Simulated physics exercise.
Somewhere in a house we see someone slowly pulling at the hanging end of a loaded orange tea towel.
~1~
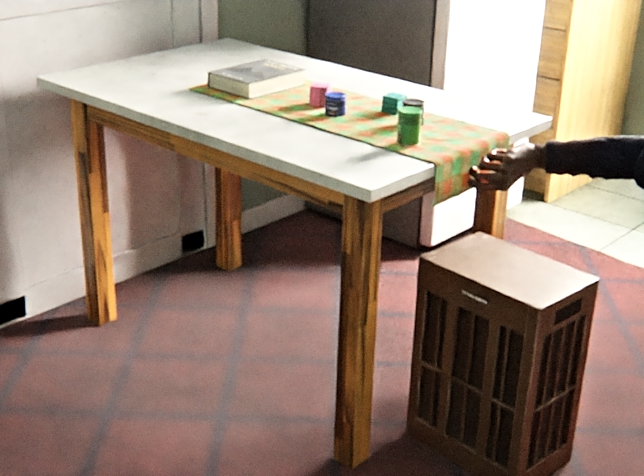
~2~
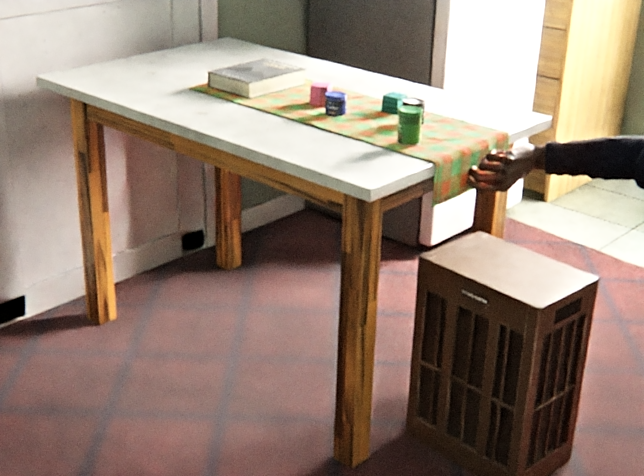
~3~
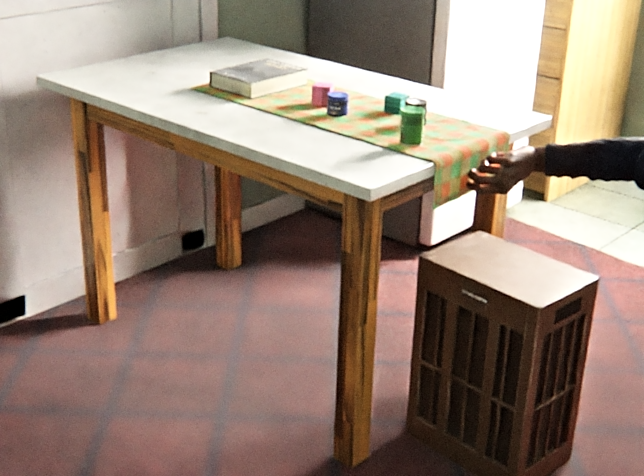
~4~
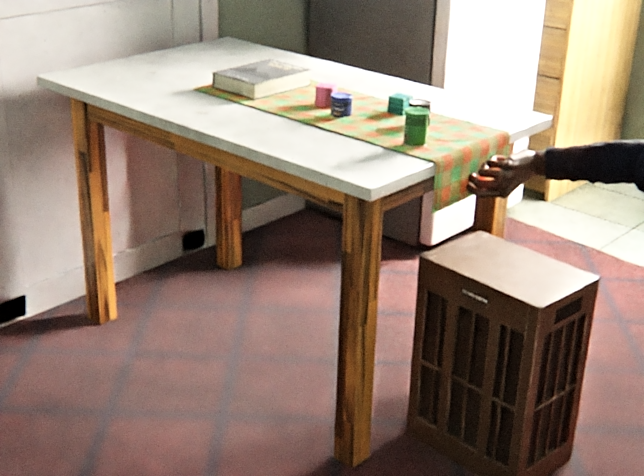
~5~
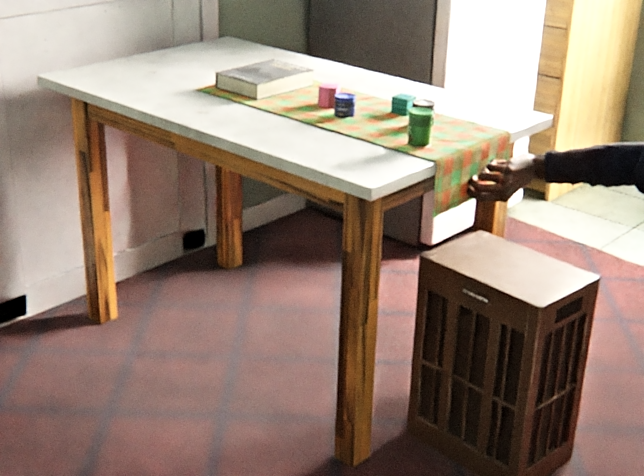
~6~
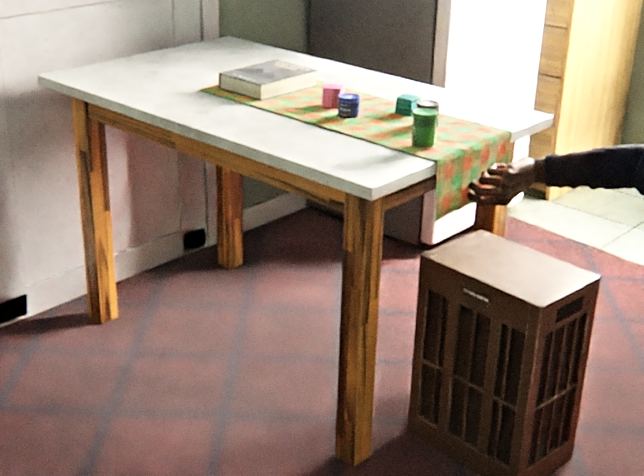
Orange and green checked cloth sliding slowly right over a white table edge, pulled by a hand, carrying book and small containers along.
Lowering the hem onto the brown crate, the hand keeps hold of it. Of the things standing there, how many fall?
One piece drops off.
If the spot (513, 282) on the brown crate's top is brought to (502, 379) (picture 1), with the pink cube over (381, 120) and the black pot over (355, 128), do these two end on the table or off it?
The pink cube? Lost. The black pot? Lost.
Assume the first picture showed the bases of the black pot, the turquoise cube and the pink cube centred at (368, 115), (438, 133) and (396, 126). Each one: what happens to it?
So, the black pot makes it through, the turquoise cube ends up down, the pink cube makes it through.
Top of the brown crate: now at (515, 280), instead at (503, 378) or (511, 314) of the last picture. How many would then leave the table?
That would make 4 and 2.
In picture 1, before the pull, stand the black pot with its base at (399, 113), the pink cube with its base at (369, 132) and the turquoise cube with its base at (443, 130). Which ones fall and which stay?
First the black pot, which is kept, then the pink cube, which is kept, and finally the turquoise cube, which is lost.
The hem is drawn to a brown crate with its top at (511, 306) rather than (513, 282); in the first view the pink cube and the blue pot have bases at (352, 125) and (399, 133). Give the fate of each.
The pink cube survives; the blue pot drops off.
Early on, hem near (470, 228); all still up.
Midway, hem on the crate; green can gone.
Finally, hem on the crate; green can gone. It carries off one.
